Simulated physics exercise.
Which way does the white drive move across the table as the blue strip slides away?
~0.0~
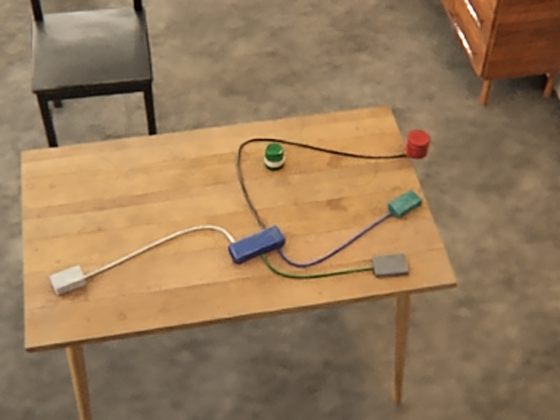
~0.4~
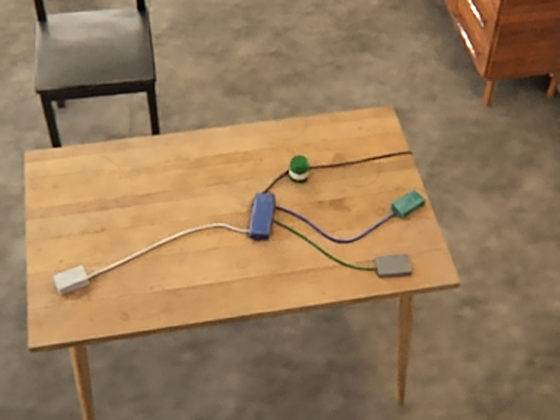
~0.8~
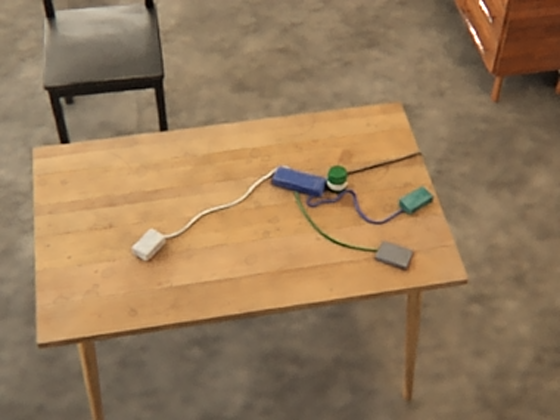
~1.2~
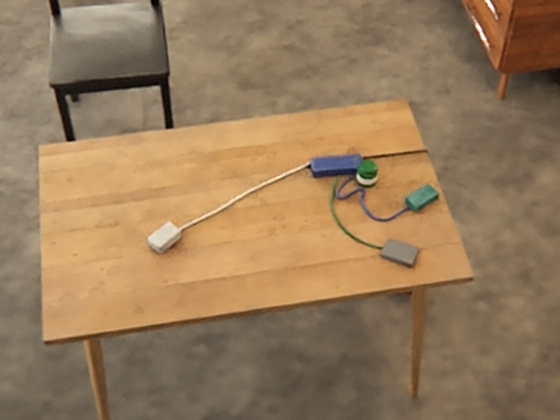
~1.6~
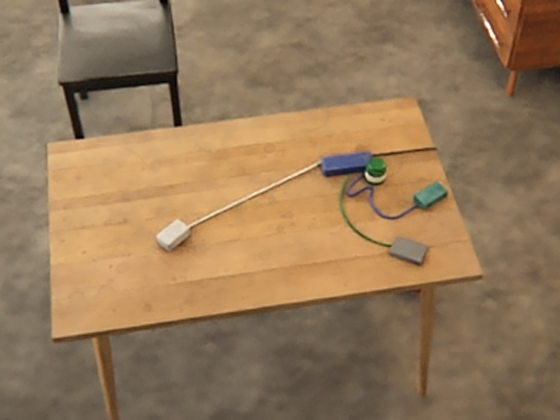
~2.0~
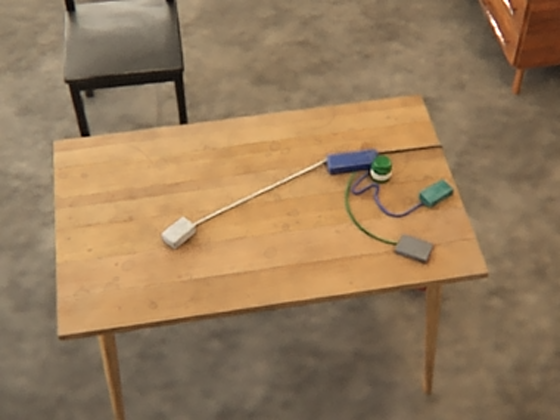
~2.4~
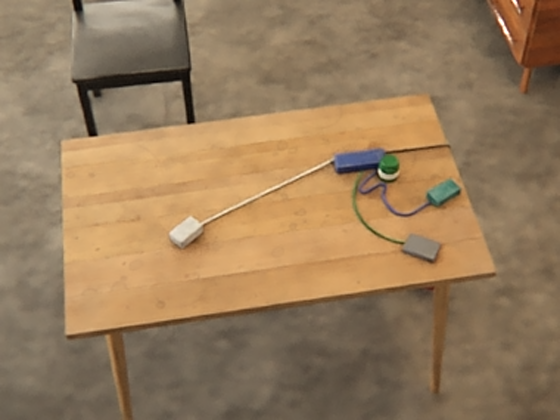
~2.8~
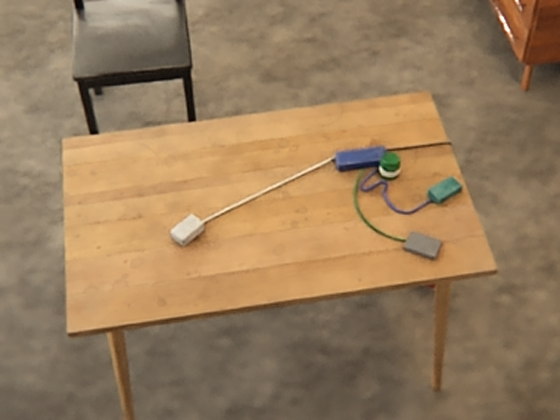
The white drive moves to the right, following the blue strip at the other end of its white cable.
